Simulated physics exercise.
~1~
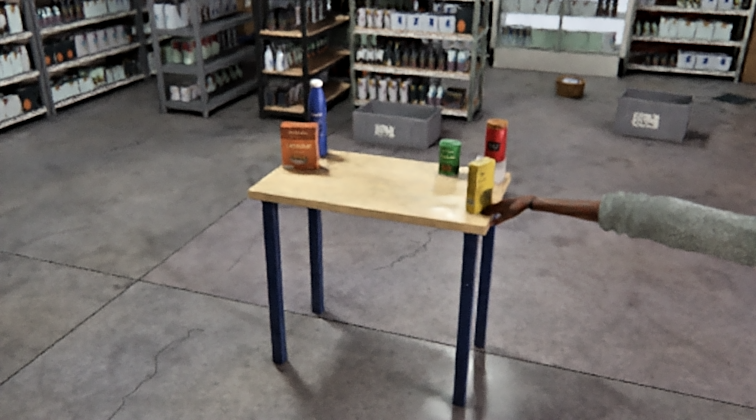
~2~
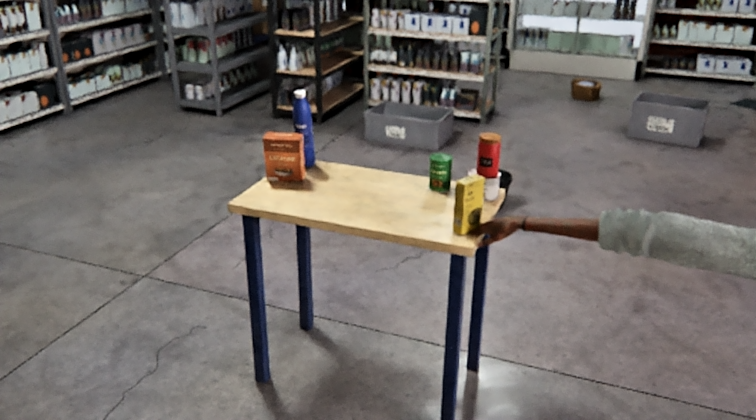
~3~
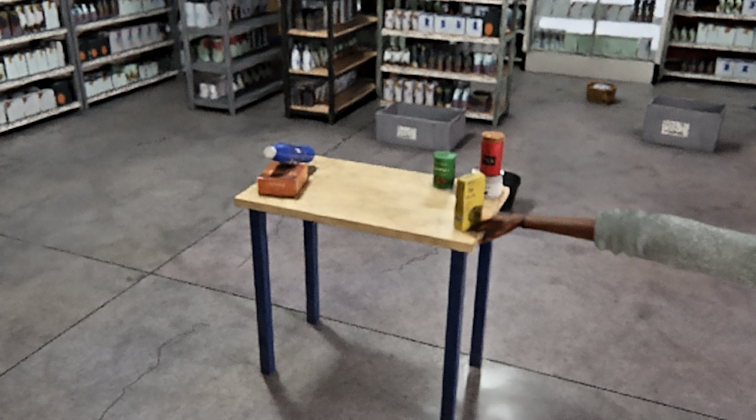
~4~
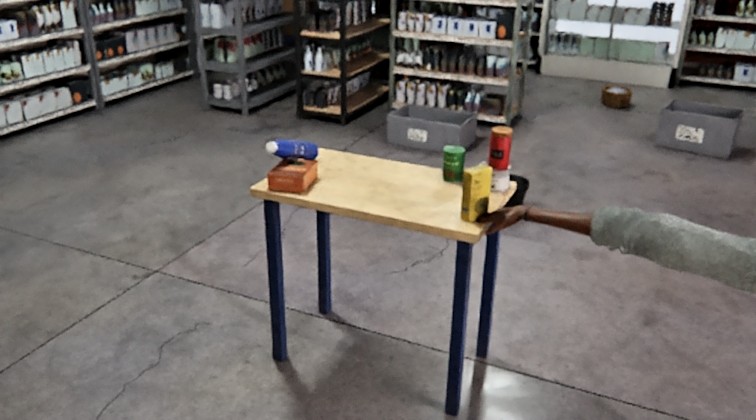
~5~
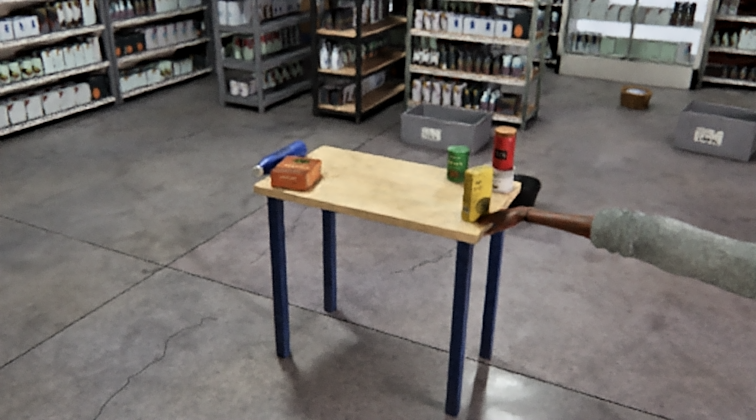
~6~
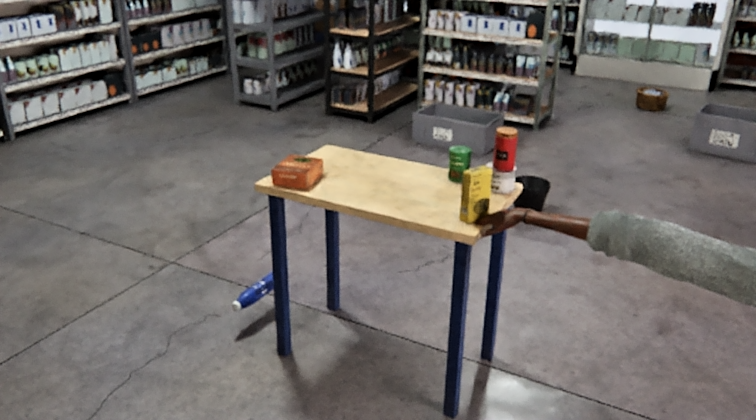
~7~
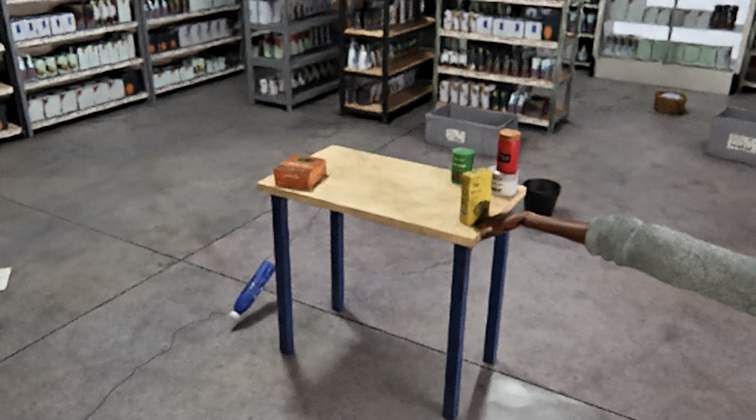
The video shows a hand at the right edge of a light wooden table jerking it, toppling a blue bottle and an orange packet; the bottle then rolls off the left end onto the floor, while the packet stays lying on top and the other items remain upright.
